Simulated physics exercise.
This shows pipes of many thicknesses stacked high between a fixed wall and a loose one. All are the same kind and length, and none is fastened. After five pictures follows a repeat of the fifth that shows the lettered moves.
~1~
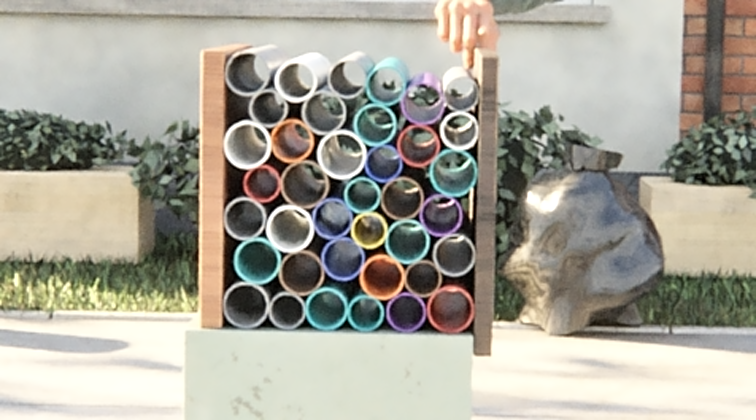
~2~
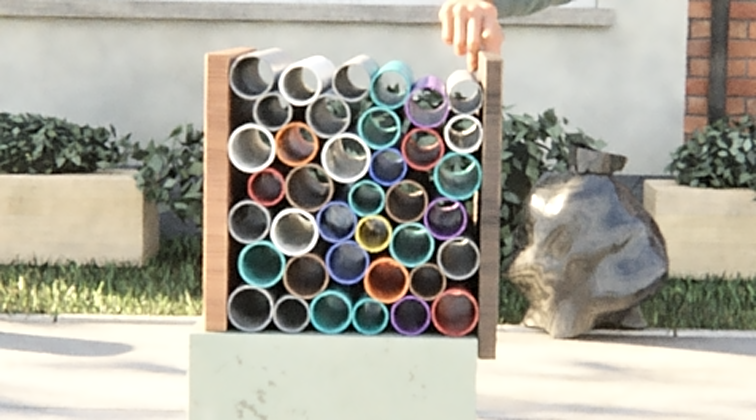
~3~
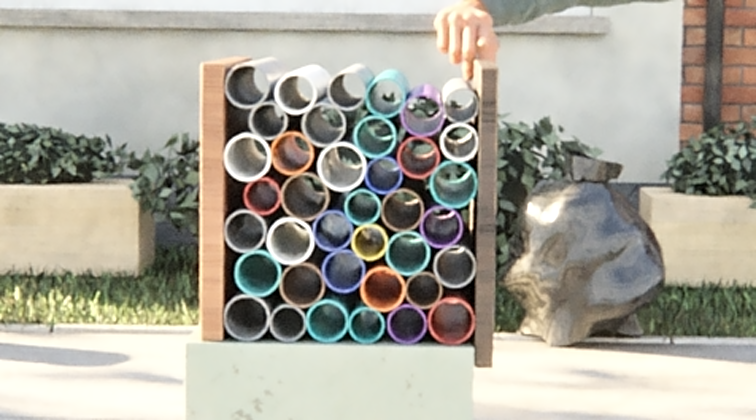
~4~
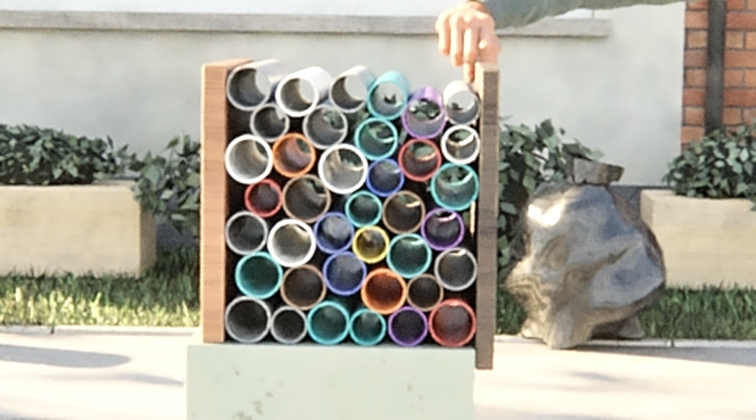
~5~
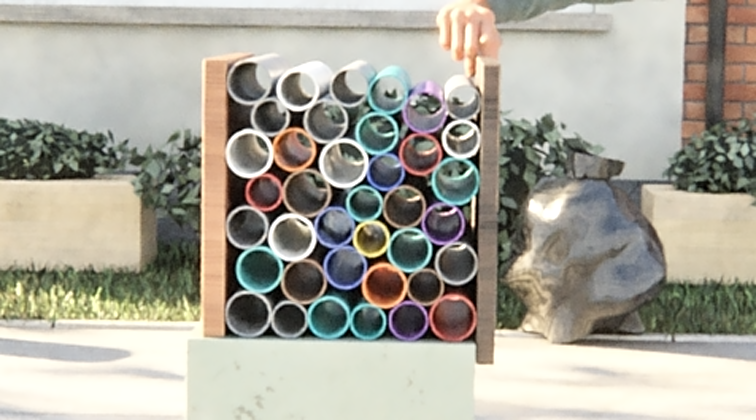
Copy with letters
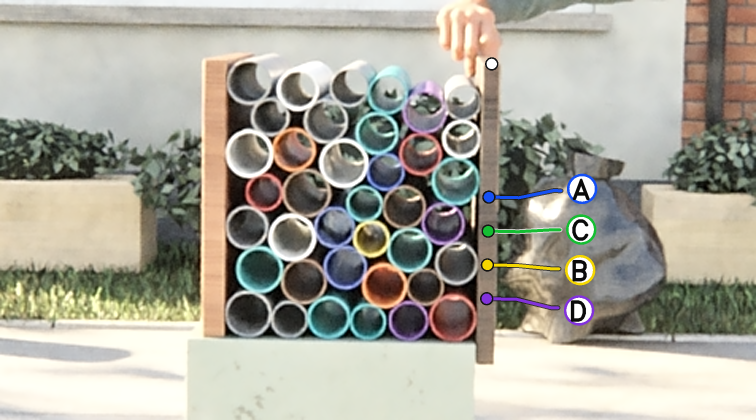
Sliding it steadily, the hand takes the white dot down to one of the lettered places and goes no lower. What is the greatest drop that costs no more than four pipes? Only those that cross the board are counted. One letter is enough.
At most to A.
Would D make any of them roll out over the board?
Yes.
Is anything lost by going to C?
Yes, at C.
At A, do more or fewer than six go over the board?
At A, fewer than six.
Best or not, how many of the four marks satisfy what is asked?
One of them.
On the marked copy, A at (489, 197); B at (487, 265); C at (488, 231); D at (487, 299); the white dot at (492, 64).
With A. Early on, top of the board (481, 125).
Further on, top of the board (480, 194).
At the end, top of the board (480, 196), three out over the board.
As for the rest, B more than four out over the board; C more than four out over the board; D more than four out over the board.
